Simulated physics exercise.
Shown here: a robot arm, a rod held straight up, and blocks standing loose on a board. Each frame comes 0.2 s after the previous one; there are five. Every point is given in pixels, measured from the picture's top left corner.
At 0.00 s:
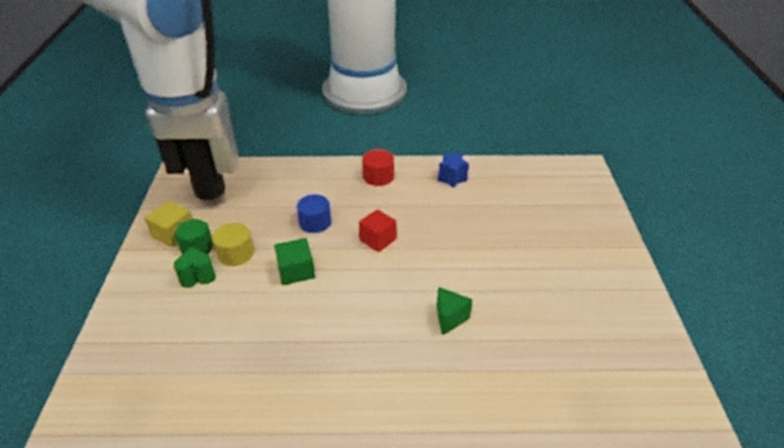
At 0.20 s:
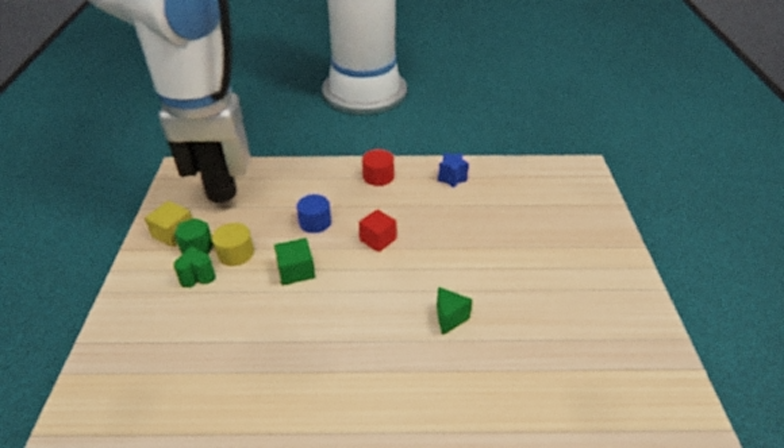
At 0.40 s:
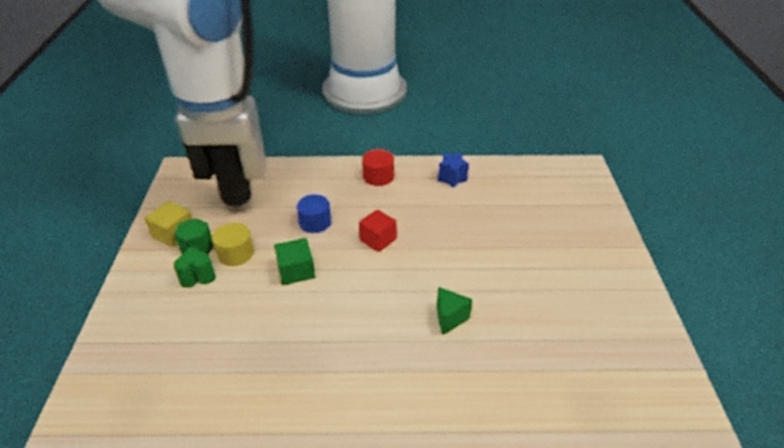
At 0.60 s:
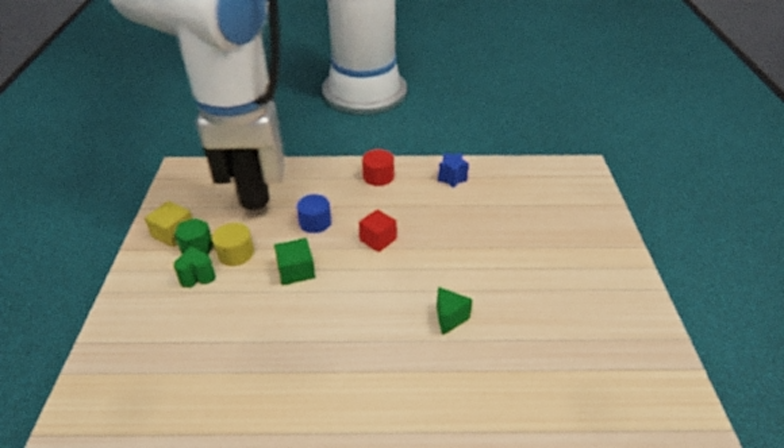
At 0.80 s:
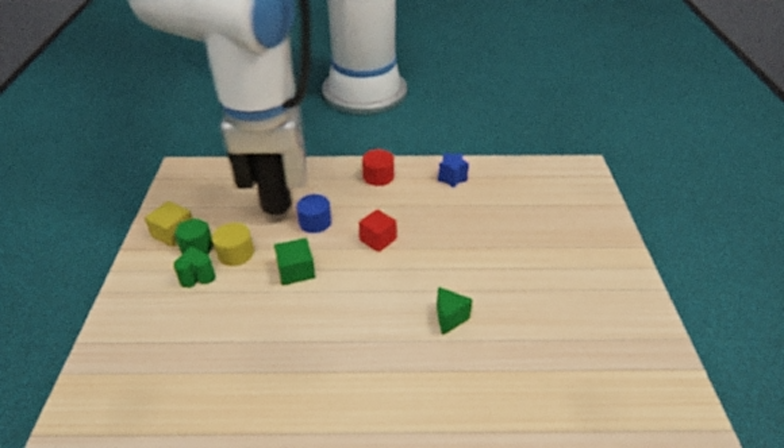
On a wooden board, a robot arm moves its black tip right behind still, coloured blocks.
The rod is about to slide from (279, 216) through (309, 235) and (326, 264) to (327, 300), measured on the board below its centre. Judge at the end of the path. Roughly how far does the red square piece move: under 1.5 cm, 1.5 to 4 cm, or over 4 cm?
The shift is below 1.5 cm.
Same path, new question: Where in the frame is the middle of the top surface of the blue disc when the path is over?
Located at (344, 211).
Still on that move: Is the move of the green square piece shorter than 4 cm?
Final answer: Yes.
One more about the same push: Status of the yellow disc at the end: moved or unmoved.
The push misses it.
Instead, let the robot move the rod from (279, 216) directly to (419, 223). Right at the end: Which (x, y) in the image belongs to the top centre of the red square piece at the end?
The point I'd pick in the picture is (416, 251).
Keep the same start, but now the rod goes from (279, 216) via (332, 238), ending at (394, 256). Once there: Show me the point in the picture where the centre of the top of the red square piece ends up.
When the path ends, it will be at (414, 221).
What follows on the original path. One third of the way, rod at (308, 225); blue disc at (340, 210).
Two thirds of the way, rod at (326, 254); green square piece at (290, 262), turned 45° clockwise; blue disc at (344, 211).
At the end, rod at (326, 289); yellow disc still; green square piece at (287, 271), turned 100° clockwise; blue disc at (344, 211); red square piece still.
